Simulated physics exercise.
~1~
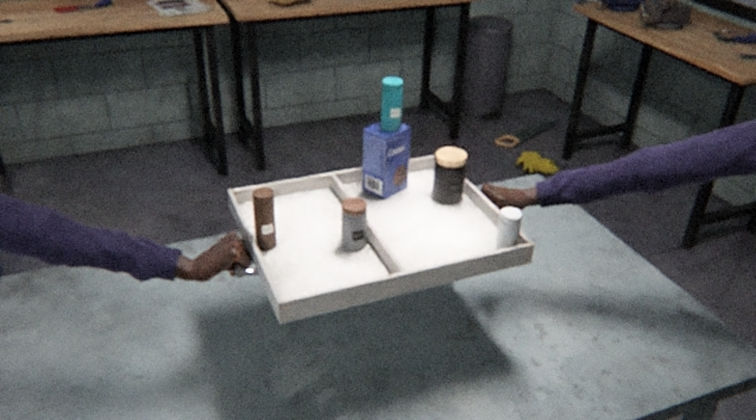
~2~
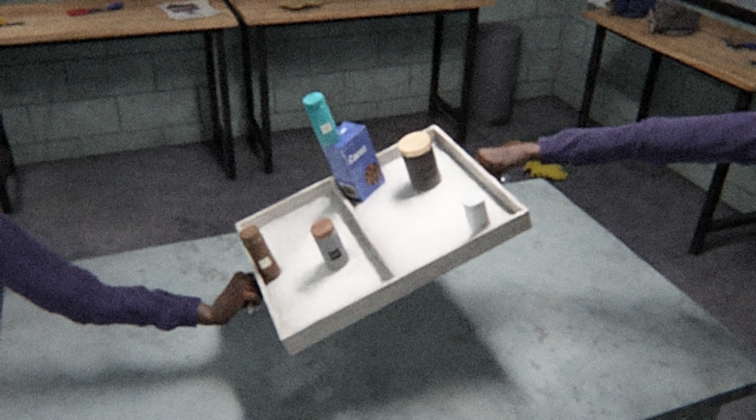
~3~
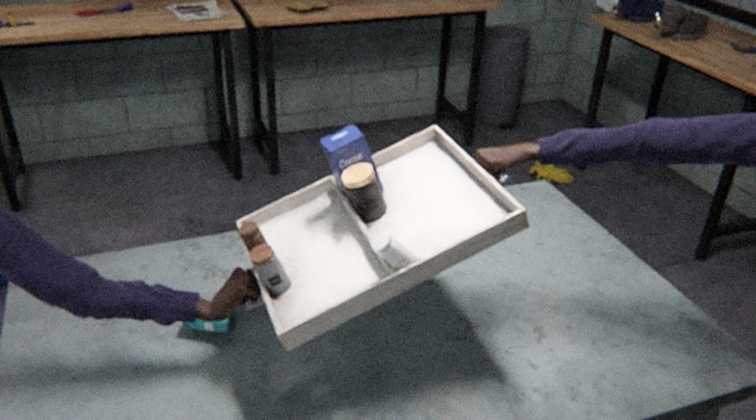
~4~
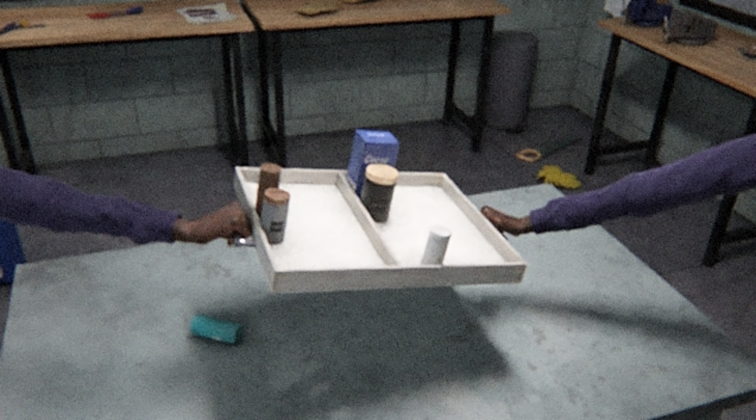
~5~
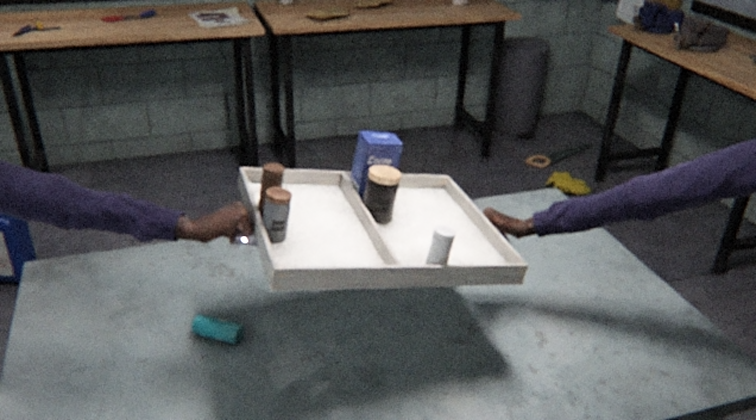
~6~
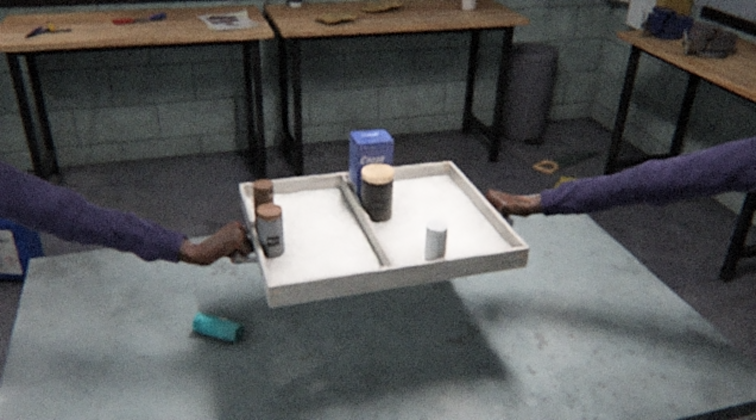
Two dark hands in purple sleeves hold a pale, divided tray above a grey table in a workshop, seen from slightly above. On it stand a brown and a grey shaker at left, a blue carton with a turquoise shaker behind, a black jar, and a white shaker at right. The tray tips down to the left, and the turquoise shaker topples off onto the table. The grey shaker, black jar and white shaker slide left. The tray swings back, tilts slightly the other way, then levels, the remaining items upright and the turquoise shaker lying below.
